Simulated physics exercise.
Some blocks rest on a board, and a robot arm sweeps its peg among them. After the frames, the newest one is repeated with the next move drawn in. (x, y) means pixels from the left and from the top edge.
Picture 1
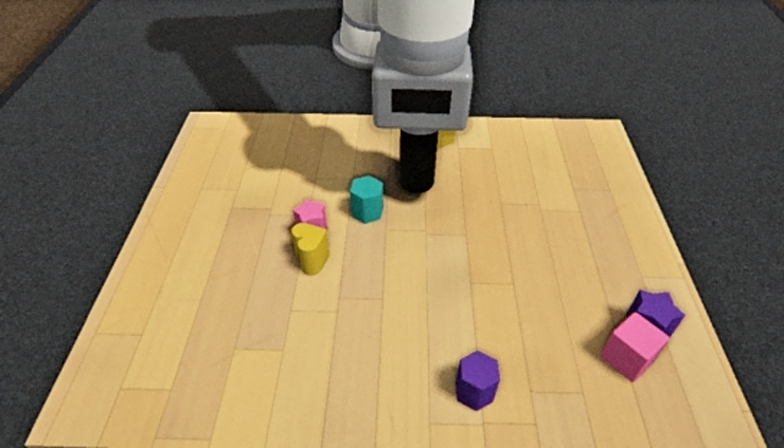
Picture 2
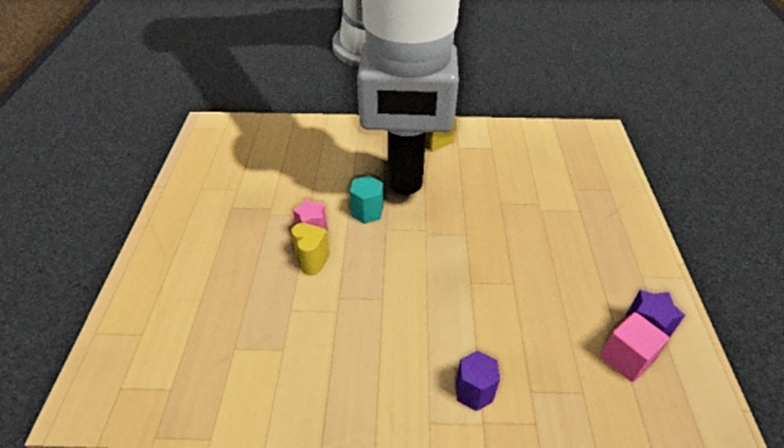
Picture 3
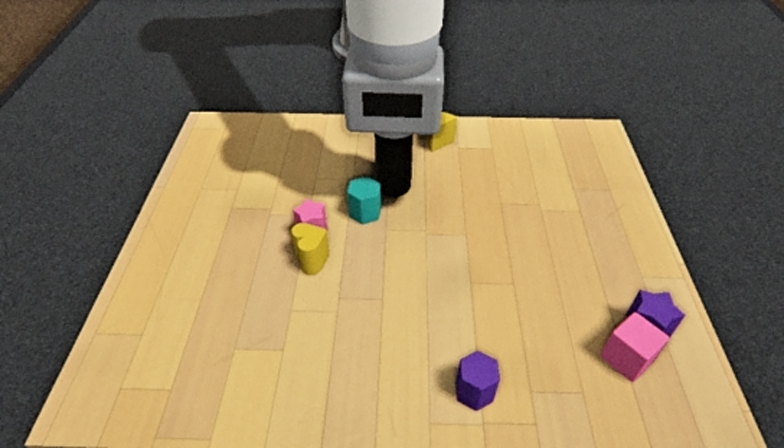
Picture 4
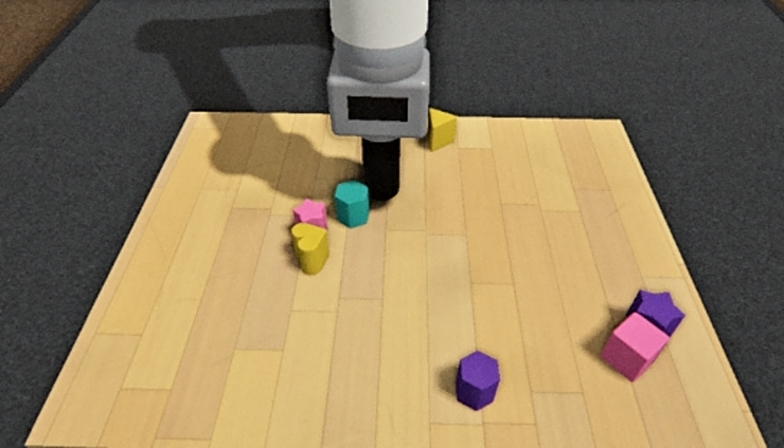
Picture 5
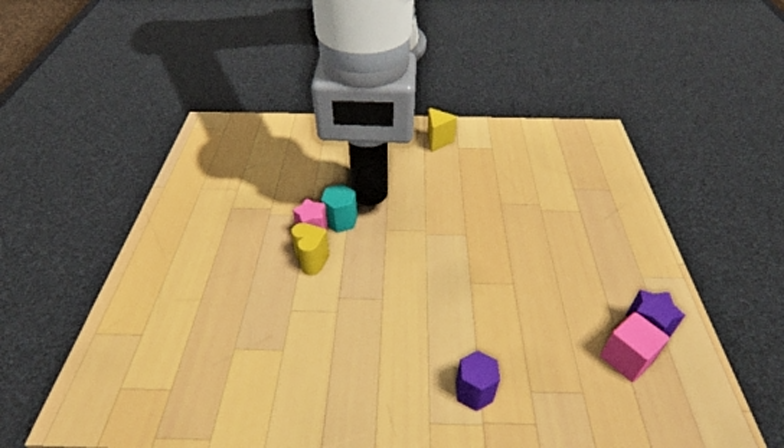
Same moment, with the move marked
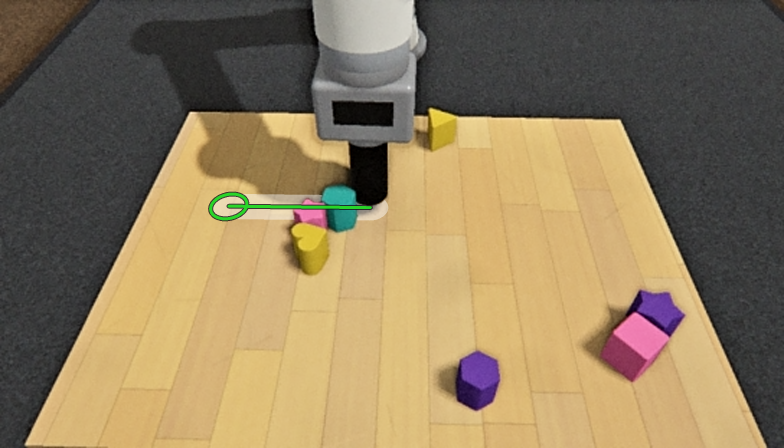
In the video, a robot arm moves its black peg left across a wooden board scattered with colourful blocks, then pushes the turquoise hexagon a short way left, close to the pink star and yellow heart.
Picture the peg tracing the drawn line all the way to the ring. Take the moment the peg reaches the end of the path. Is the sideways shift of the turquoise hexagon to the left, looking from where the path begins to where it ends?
Yes - that is the case.
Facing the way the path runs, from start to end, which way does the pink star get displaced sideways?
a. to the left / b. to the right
Option a.
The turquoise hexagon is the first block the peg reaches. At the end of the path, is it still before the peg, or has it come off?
It slips out to the side or back.
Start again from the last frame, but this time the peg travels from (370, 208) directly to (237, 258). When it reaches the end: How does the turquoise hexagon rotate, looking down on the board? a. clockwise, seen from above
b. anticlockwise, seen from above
I'll go with a - clockwise, seen from above.
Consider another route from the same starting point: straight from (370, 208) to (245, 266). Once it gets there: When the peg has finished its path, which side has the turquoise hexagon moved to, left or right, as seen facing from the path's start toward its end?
Well, taking the path from its start to its end as straight ahead, the turquoise hexagon moves to the right.
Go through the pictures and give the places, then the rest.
In the first picture, peg's lower end (417, 183); yellow heart block (308, 235); pink star (310, 209); turquoise hexagon (366, 186).
In the second picture, peg (405, 184); blocks still.
In the third picture, peg (393, 187); turquoise hexagon (364, 187).
In the fourth picture, peg (382, 190); turquoise hexagon (351, 191).
In the fifth picture, peg (370, 195); yellow heart block (308, 235); pink star (310, 209); turquoise hexagon (339, 195).
Drawn move, from (370, 208) to (229, 206).
On the path given first. One third of the way, peg (321, 194); yellow heart block (301, 239), turned 30° anticlockwise; pink star (283, 222); turquoise hexagon (295, 202), turned 40° anticlockwise.
Two thirds of the way, peg (273, 194); yellow heart block (301, 240), turned 35° anticlockwise; pink star (277, 225), turned 30° anticlockwise; turquoise hexagon (266, 205), turned 110° anticlockwise.
At the end, peg (225, 193); yellow heart block (301, 240), turned 35° anticlockwise; pink star (277, 225), turned 30° anticlockwise; turquoise hexagon (266, 205), turned 110° anticlockwise.
